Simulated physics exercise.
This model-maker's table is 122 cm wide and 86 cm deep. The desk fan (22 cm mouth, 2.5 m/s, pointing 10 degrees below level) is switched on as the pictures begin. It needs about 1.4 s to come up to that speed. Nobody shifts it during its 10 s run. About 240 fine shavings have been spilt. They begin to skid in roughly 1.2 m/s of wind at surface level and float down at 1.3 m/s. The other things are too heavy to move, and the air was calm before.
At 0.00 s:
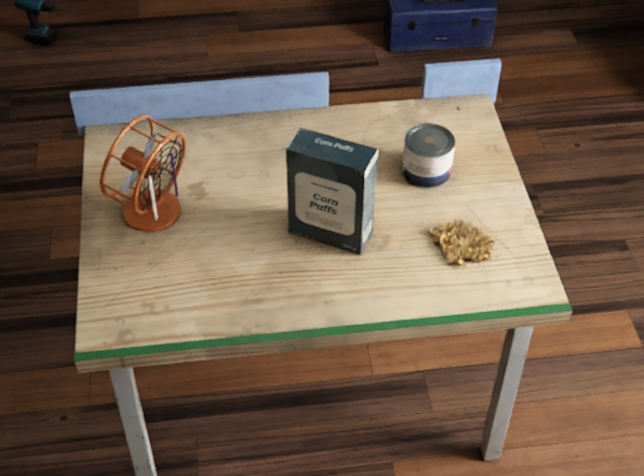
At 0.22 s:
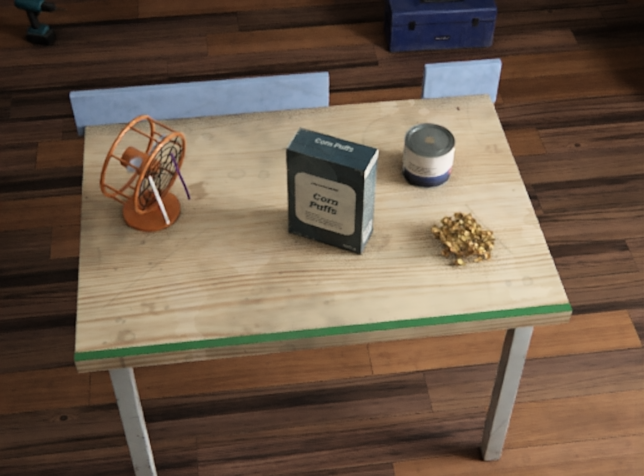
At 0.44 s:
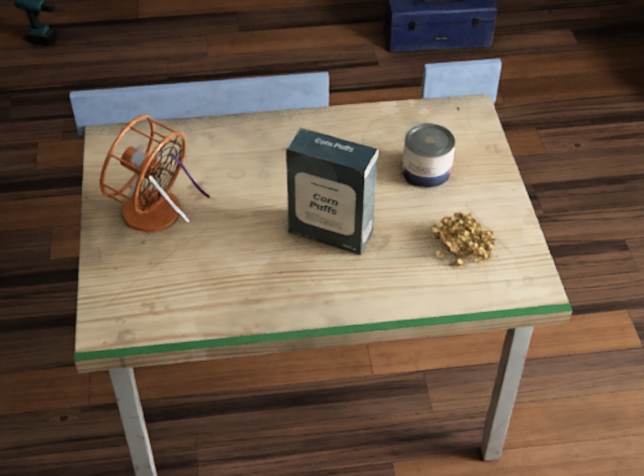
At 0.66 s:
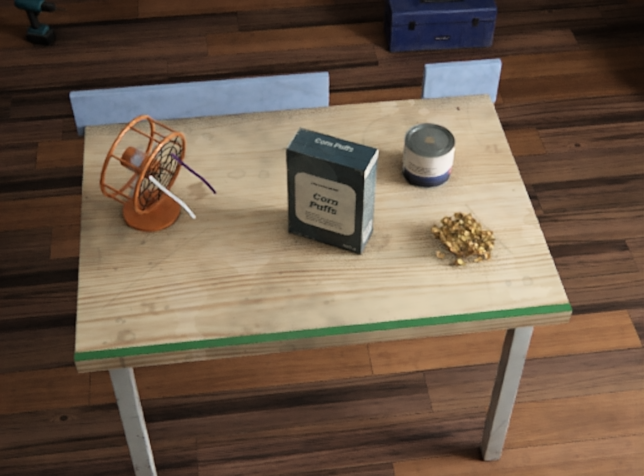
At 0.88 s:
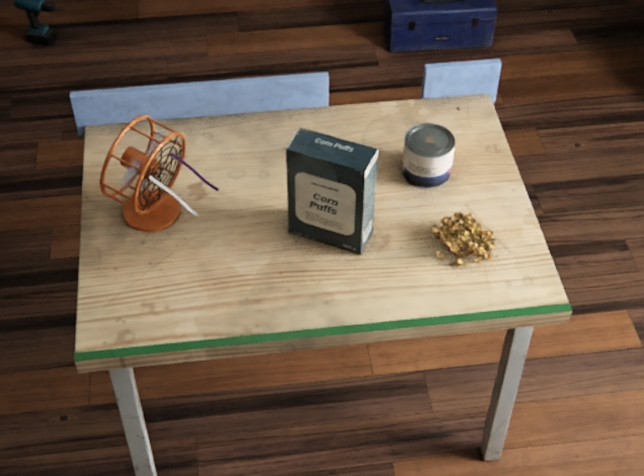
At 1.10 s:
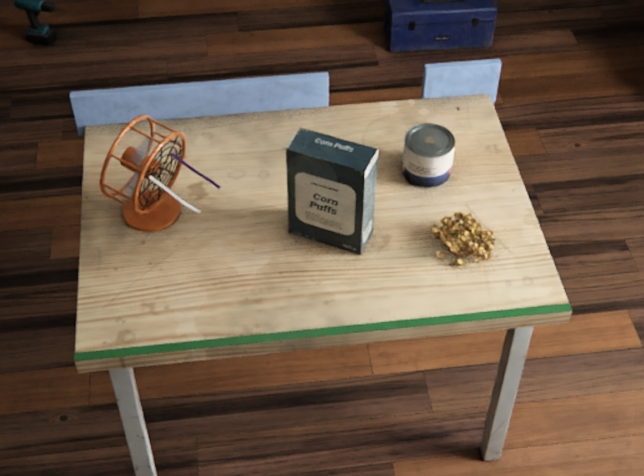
On a wooden table, ribbons on an orange fan lift and stream toward a dark carton.
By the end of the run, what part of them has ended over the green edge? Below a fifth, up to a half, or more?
Of the fine shavings, less than a fifth end over the green edge.
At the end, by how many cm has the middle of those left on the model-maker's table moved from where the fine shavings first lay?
Roughly 0 cm.
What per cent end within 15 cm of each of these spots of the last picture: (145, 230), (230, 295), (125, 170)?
In turn about 0 %, 0 %, 0 %.
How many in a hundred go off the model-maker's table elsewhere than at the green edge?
Some 0 per cent.
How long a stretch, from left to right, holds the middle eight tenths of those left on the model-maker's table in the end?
About 10 cm.
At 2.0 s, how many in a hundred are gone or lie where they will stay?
Some 100 per cent.
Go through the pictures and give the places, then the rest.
In the first picture, the middle of the fine shavings is near (462, 244), none has stirred yet and the mouth of the desk fan is at (144, 165).
In the second picture, the middle of the fine shavings is near (464, 235), none has stirred yet and the green edge is centred on (329, 336).
In the third picture, the middle of the fine shavings is near (464, 235), none has stirred yet, the top of a tin is at (430, 140) and the top of a carton is at (332, 149).
In the fourth picture, the middle of the fine shavings is near (464, 235) and none has stirred yet.
In the fifth picture, the middle of the fine shavings is near (464, 235) and none has stirred yet.
In the sixth picture, the middle of the fine shavings is near (464, 235) and none has stirred yet.
After 2.0 s, 0 % are over the green edge; the middle of those still in play is near (464, 235); 99 % have settled or left.
After 3.2 s, 0 % are over the green edge; the middle of those still in play is near (464, 235); 100 % have settled or left.
After 5.5 s, 0 % are over the green edge; the middle of those still in play is near (464, 235); 100 % have settled or left.
After 10.0 s, at the end, 0 % are over the green edge; the middle of those still in play is near (464, 235).
